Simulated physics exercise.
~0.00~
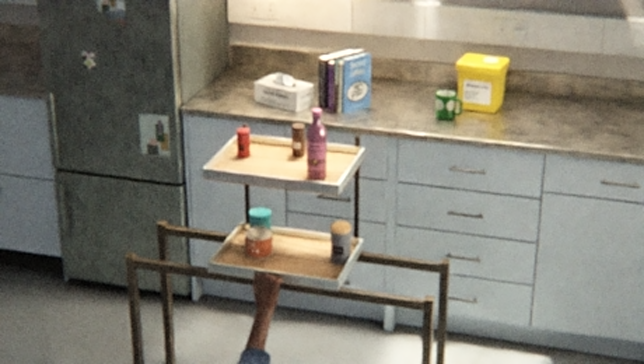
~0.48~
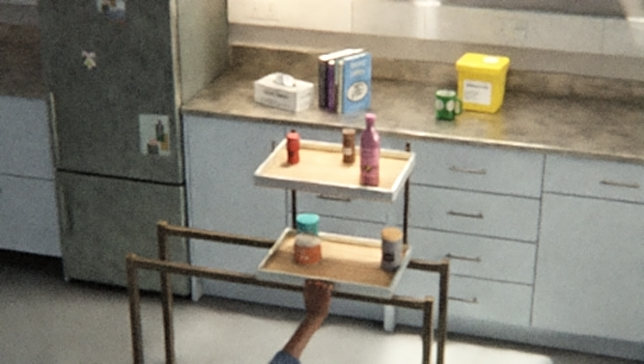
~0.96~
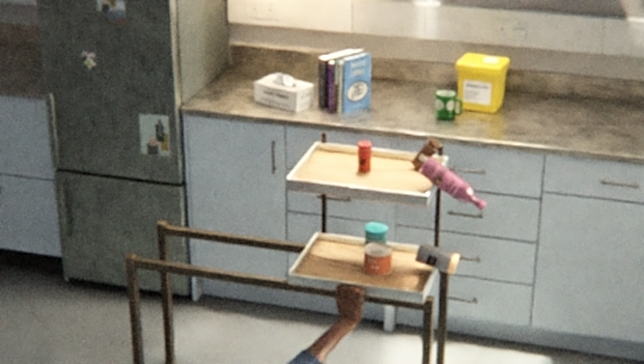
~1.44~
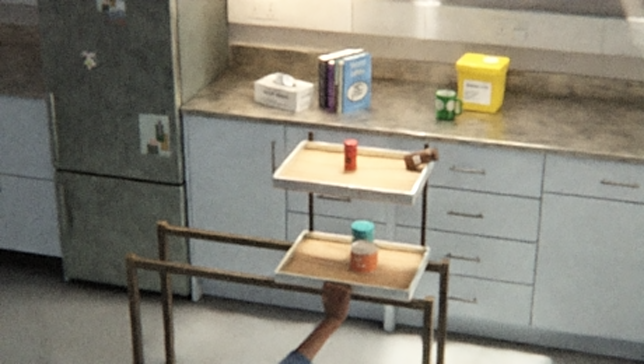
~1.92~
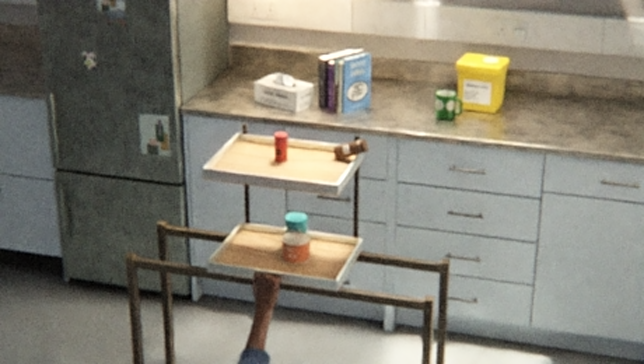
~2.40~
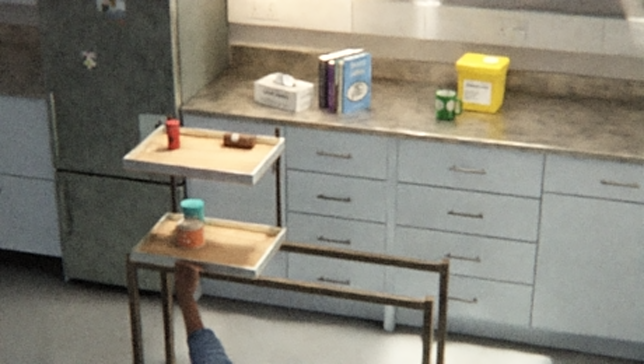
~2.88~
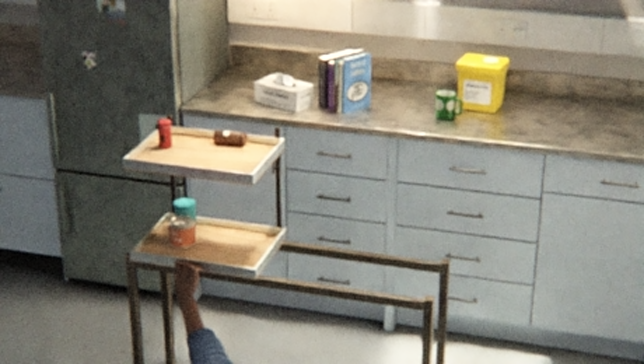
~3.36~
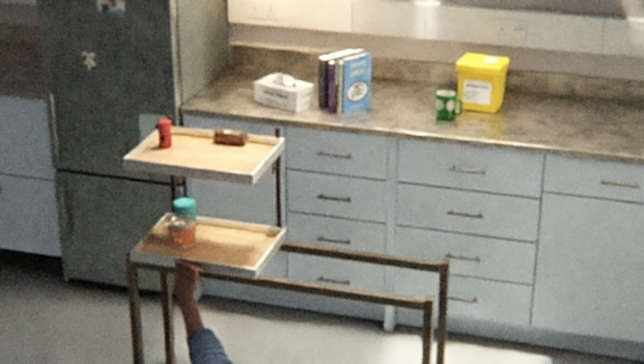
A hand sliding a two-tier tray right, toppling three containers, two going overboard, then left, leaving a brown shaker lying flat.
